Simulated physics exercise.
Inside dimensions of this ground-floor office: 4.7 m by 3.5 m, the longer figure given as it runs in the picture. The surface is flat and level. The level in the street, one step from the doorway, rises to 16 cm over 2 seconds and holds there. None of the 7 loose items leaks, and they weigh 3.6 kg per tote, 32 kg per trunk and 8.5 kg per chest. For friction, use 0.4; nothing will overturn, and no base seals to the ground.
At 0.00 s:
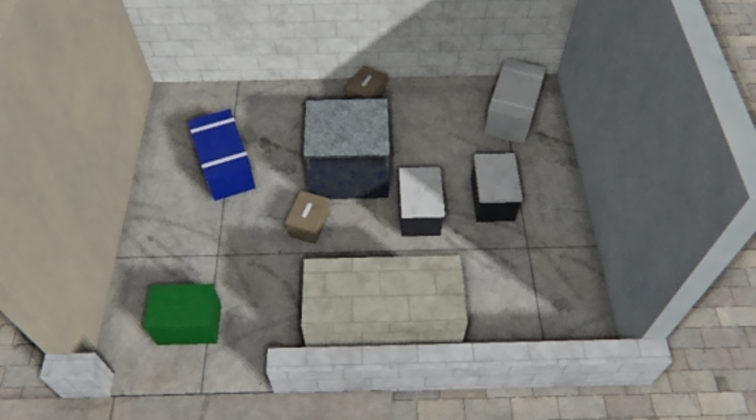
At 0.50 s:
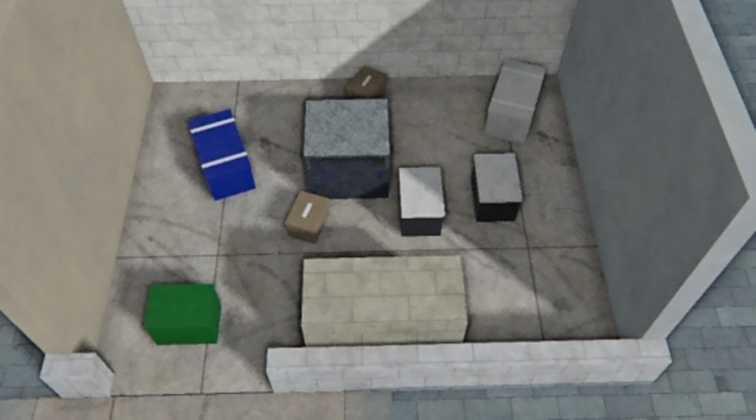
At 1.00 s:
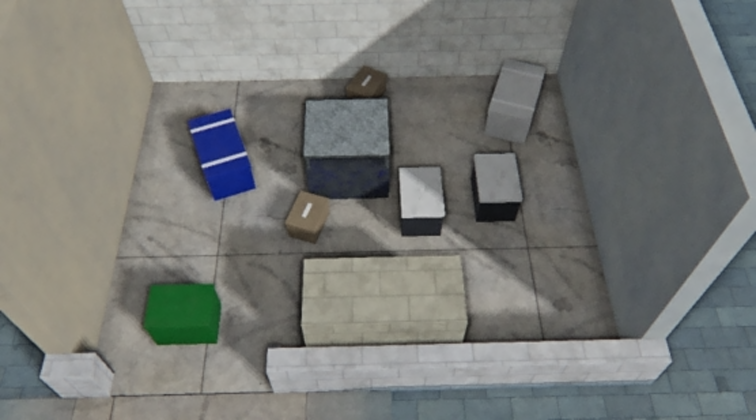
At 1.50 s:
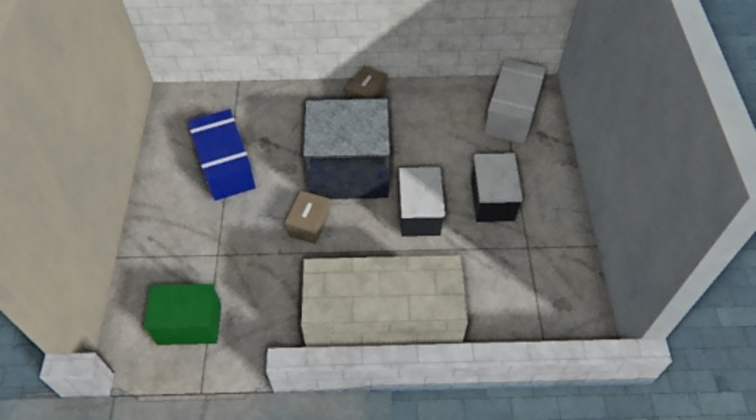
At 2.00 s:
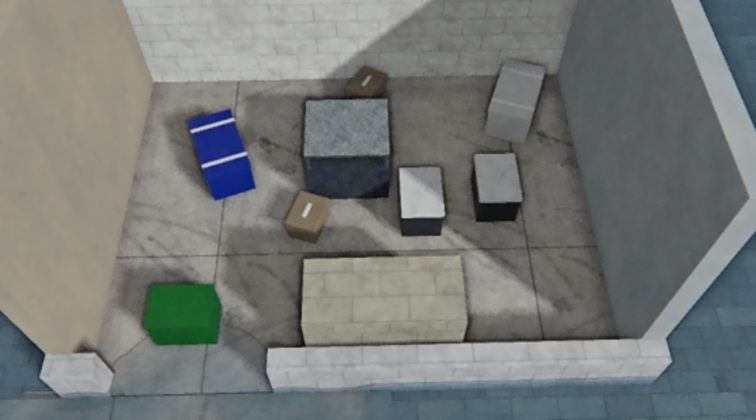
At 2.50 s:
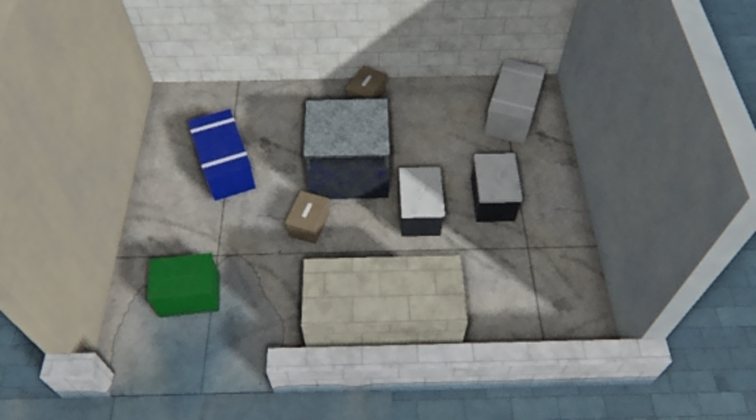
Water spreads across the paving outside a roofless, walled room seen from high above by a still camera, then slips through the gap at the lower left and wets the floor there. Inside stand a green chest near the gap, a blue trunk with white stripes at upper left, and a dark block, brown boxes and pale blocks. Last, the green chest shifts slightly up the floor, while everything else stays put.
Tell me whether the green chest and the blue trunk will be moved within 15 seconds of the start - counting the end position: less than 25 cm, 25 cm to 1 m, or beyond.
Looking at where they end up, the green chest ends well away while the blue trunk ends well away.
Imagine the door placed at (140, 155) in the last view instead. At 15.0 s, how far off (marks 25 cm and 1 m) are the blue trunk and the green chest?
In that case the blue trunk slides a little, the green chest slides a little.
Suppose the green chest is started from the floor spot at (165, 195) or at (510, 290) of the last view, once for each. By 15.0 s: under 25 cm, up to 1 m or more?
Try one: Large displacement; try two: Moderate displacement.
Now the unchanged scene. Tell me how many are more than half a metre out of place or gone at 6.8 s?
2 in all.
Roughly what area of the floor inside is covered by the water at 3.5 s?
My estimate is roughly 4.5 m2.
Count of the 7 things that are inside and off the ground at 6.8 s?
At that time, 2.
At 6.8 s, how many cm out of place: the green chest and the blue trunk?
Shifts: Around 200 and 5 cm.
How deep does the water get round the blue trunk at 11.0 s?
9 cm or so.
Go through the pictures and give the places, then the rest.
The green chest at (179, 305), on the bottom; the blue trunk at (218, 142), on the bottom; water covers 0.0 m2; 0 of 7 have shifted, in the first frame.
The green chest at (179, 305), on the bottom; the blue trunk at (218, 142), on the bottom; water covers 0.0 m2; 0 of 7 have shifted, in the second frame.
The green chest at (179, 305) rests on the ground; the blue trunk at (218, 142) rests on the ground; water covers 0.0 m2; 0 of 7 have shifted, in the third frame.
The green chest at (179, 305) rests on the ground; the blue trunk at (218, 142) rests on the ground; 0.0 m2 under water; 0 of 7 have shifted, in the fourth frame.
The green chest at (179, 305), on the bottom; the blue trunk at (218, 142) rests on the ground; water covers 0.3 m2; 0 of 7 have shifted, in the fifth frame.
The green chest at (180, 275) rests on the ground, 29 cm from its start; the blue trunk at (218, 142), on the bottom; 1.2 m2 under water; 1 of 7 have shifted, in the sixth frame.
After 3.5 s the green chest is near (174, 175), 1.4 m from its start, aground; the blue trunk is near (218, 142), 0.0 m from its start, aground; 0 afloat.
After 6.8 s the green chest is near (261, 112), 2.2 m from its start, afloat; the blue trunk is near (222, 140), 0.0 m from its start, afloat; 2 afloat.
After 11.0 s the green chest is near (469, 94), 3.6 m from its start, afloat; the blue trunk is near (349, 87), 1.5 m from its start, afloat; 6 afloat.
After 15.0 s the green chest is near (489, 197), 2.9 m from its start, afloat; the blue trunk is near (544, 105), 3.3 m from its start, afloat; 7 afloat.
